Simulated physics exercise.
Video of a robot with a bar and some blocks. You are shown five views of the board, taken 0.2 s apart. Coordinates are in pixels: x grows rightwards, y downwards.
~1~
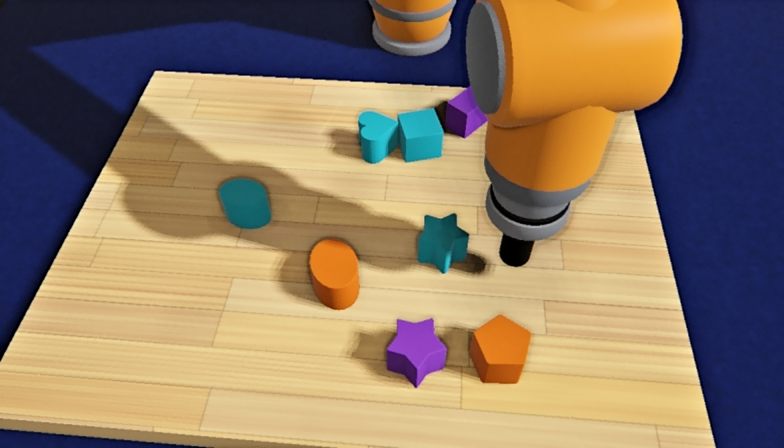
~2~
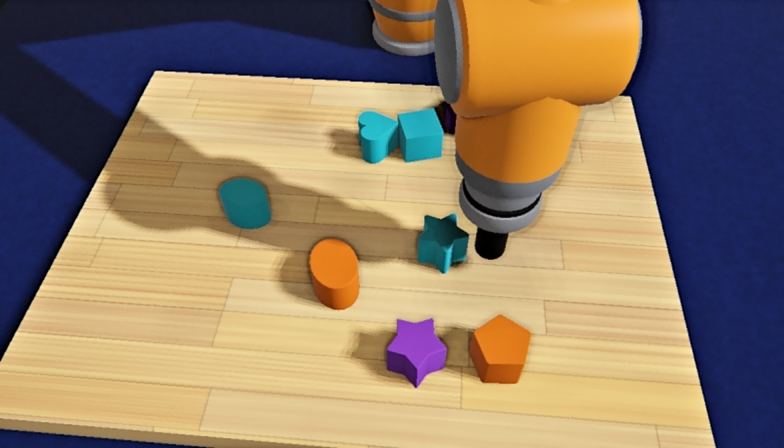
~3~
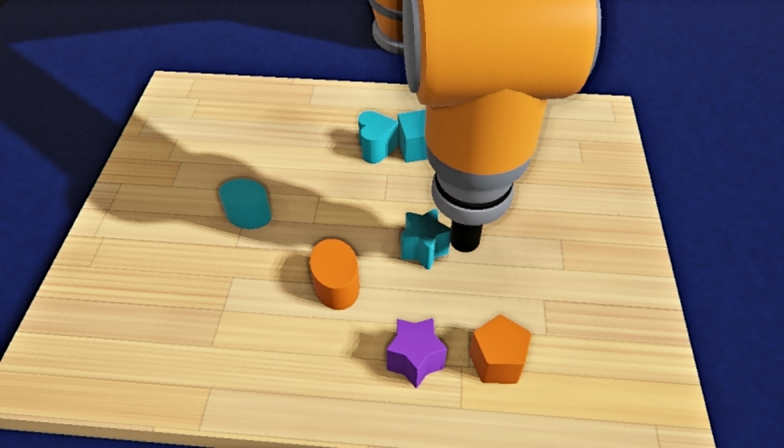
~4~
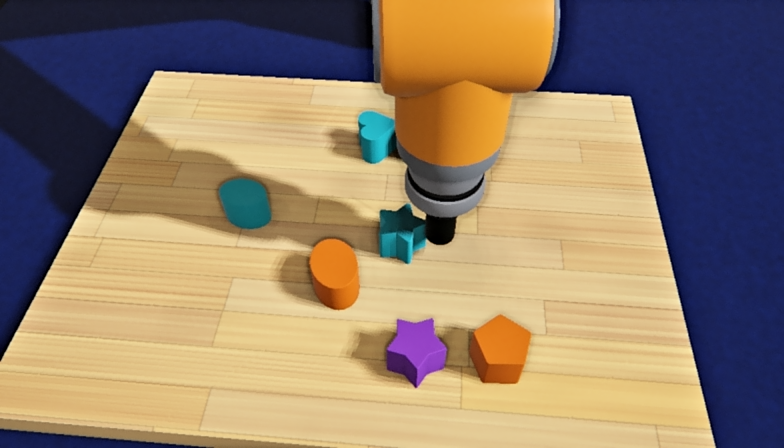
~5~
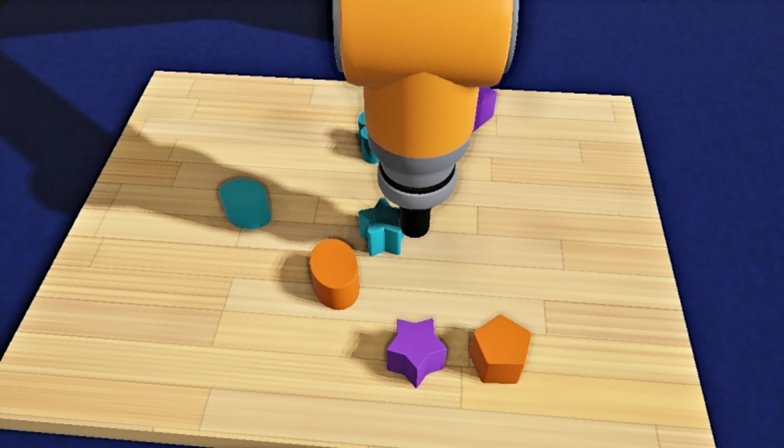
At the start, an orange robot arm holds its dark bar just right of a turquoise star on a wooden board scattered with colored blocks. The bar moves left to the star, then pushes it left and slightly up the board, toward the space above the orange oval block, while the other blocks stay still.
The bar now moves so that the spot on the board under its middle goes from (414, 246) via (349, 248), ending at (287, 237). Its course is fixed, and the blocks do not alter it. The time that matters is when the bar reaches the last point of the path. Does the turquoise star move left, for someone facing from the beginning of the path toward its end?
Final answer: No.
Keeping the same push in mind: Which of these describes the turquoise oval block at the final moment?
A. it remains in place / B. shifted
A.
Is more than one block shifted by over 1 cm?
No
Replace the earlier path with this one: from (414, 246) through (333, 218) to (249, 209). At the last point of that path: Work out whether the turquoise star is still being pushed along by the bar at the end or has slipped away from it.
I predict the bar still has it in front.
On the path given first. One third of the way, bar (368, 230); turquoise star (341, 211), turned 15° clockwise.
Two thirds of the way, bar (324, 229); turquoise star (308, 203), turned 40° clockwise.
At the end, bar (283, 219); turquoise oval block unmoved; orange oval block unmoved; turquoise star (288, 189), turned 80° clockwise.
